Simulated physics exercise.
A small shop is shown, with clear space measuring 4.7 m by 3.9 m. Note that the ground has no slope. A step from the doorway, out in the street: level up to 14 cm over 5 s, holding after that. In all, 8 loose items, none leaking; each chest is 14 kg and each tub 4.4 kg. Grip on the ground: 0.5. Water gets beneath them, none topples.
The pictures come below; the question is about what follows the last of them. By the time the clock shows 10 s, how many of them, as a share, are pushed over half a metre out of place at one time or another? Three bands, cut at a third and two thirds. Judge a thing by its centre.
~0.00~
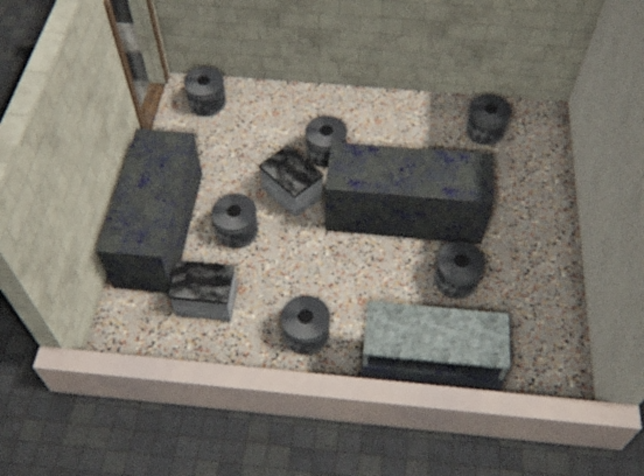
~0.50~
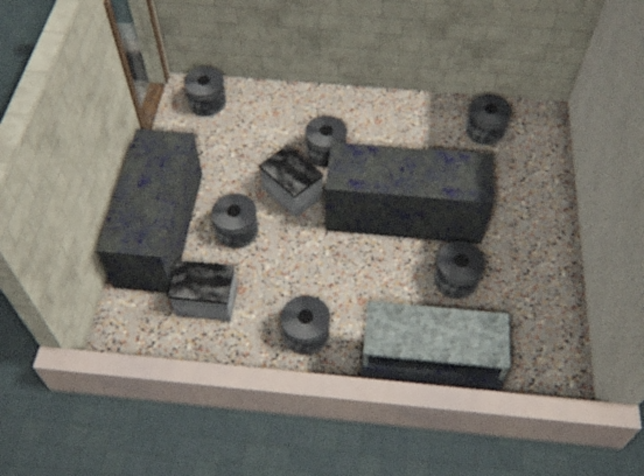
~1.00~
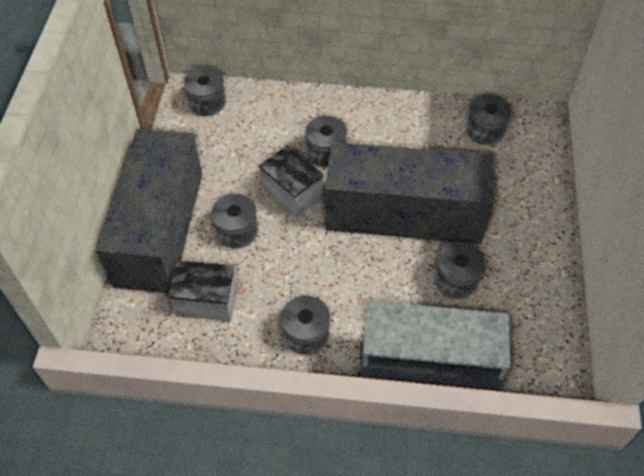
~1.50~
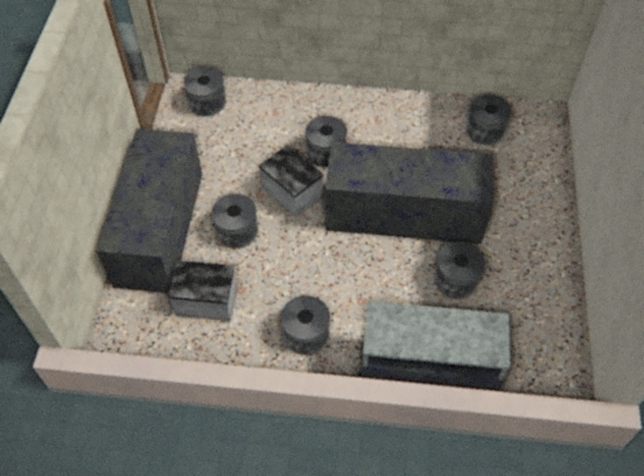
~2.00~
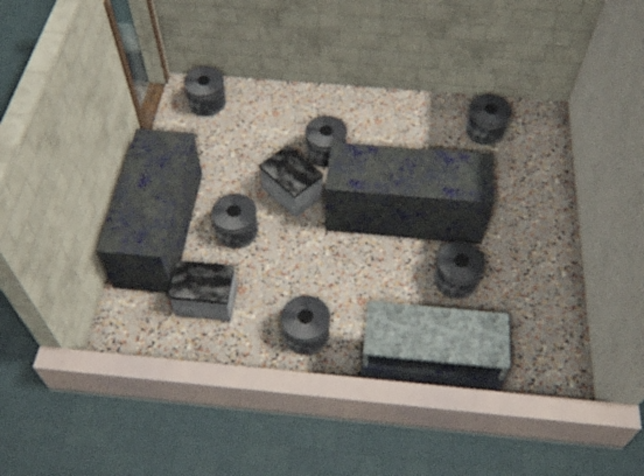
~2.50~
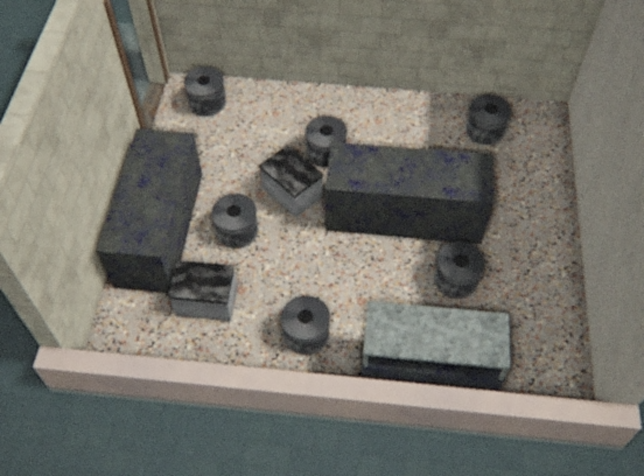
Middle band.
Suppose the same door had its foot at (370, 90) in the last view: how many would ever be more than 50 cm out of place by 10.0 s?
The count would be 1.
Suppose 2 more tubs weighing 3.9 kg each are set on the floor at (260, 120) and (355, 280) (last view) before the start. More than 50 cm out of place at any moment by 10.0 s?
The first: Exceeds it. The second: Falls below it.
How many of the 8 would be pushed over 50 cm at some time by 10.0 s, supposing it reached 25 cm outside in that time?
You'd get 4 in that case.
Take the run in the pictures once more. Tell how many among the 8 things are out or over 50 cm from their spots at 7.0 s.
The number I get is 2.
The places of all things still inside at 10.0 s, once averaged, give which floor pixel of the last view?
At about (393, 230).
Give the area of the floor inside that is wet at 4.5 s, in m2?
Roughly 2.5 m2.
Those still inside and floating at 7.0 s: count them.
At that point I count 2.
After 3.5 s 0 of 8 are over 50 cm from their spots; 0 afloat.
After 4.5 s 0 of 8 are over 50 cm from their spots; 0 afloat.
After 7.0 s 2 of 8 are over 50 cm from their spots; 2 afloat.
After 10.0 s 3 of 8 are over 50 cm from their spots, and 3 have been at some point; 3 afloat.
